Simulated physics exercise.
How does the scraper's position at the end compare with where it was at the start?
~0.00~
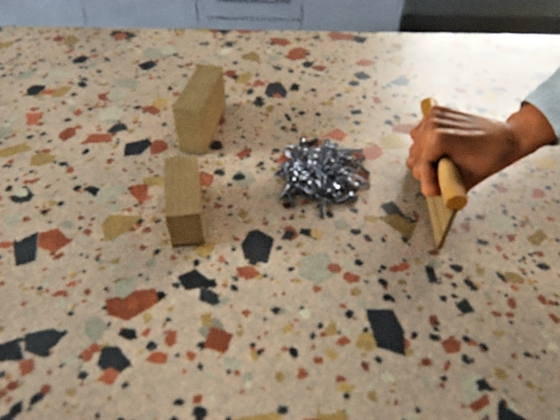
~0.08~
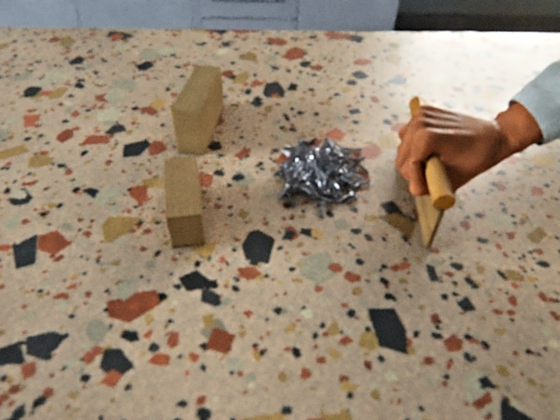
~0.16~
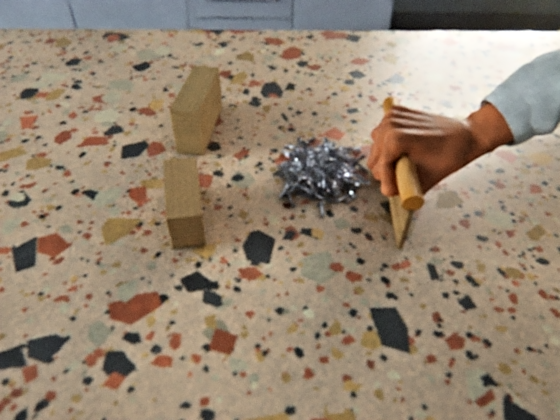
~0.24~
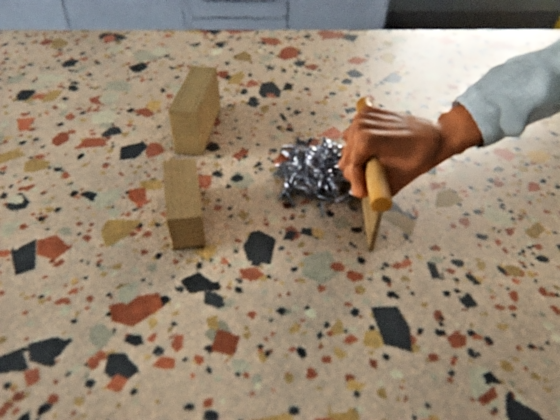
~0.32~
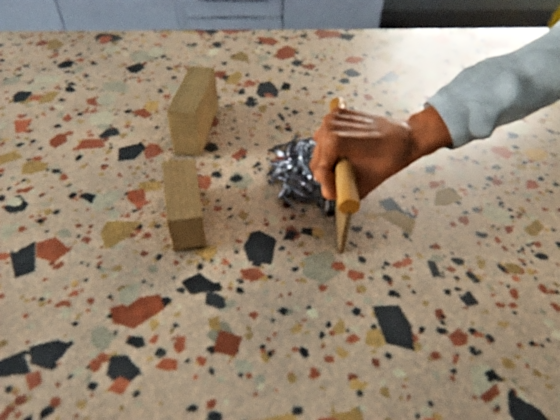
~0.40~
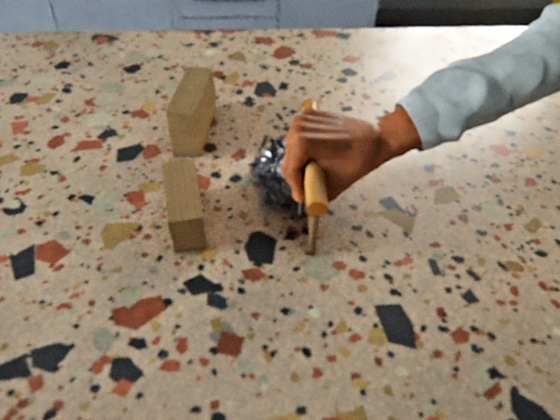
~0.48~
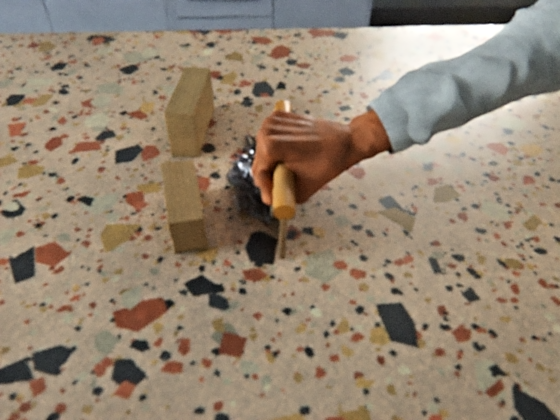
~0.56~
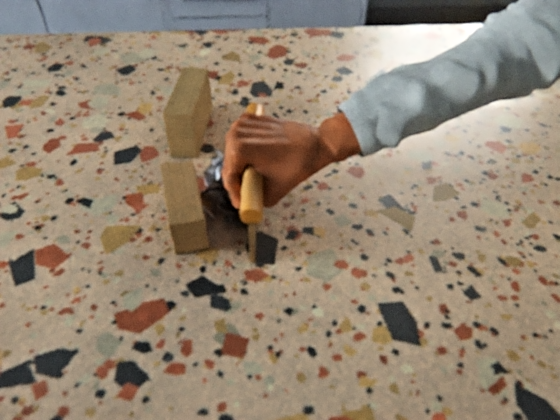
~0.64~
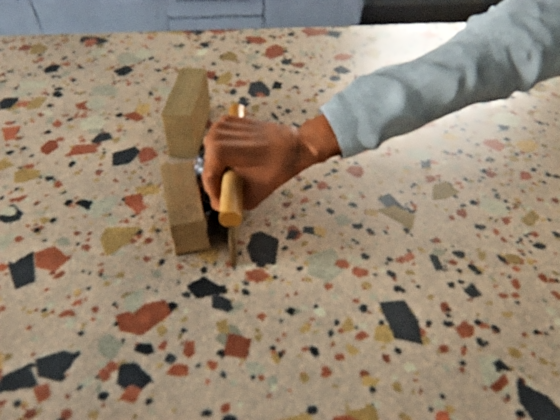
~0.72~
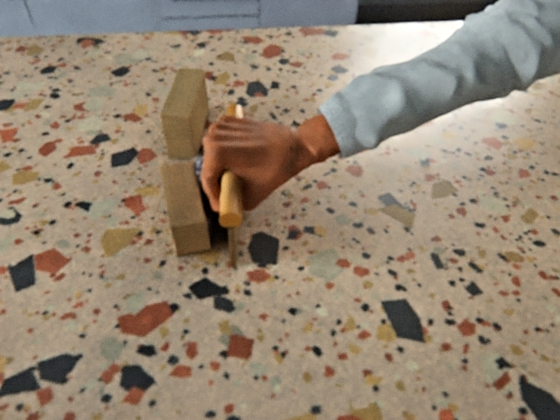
At the start the scraper stood well to the right of the metal pile, with open counter between it and the blocks. By the end it was far to the left, right up close to the two wooden blocks.
A hand slid a wooden scraper leftward across a speckled countertop, reaching a pile of shiny metal screws and pushing it toward two wooden blocks, then stopped close against them with nearly all the pieces held up in front of the blocks.
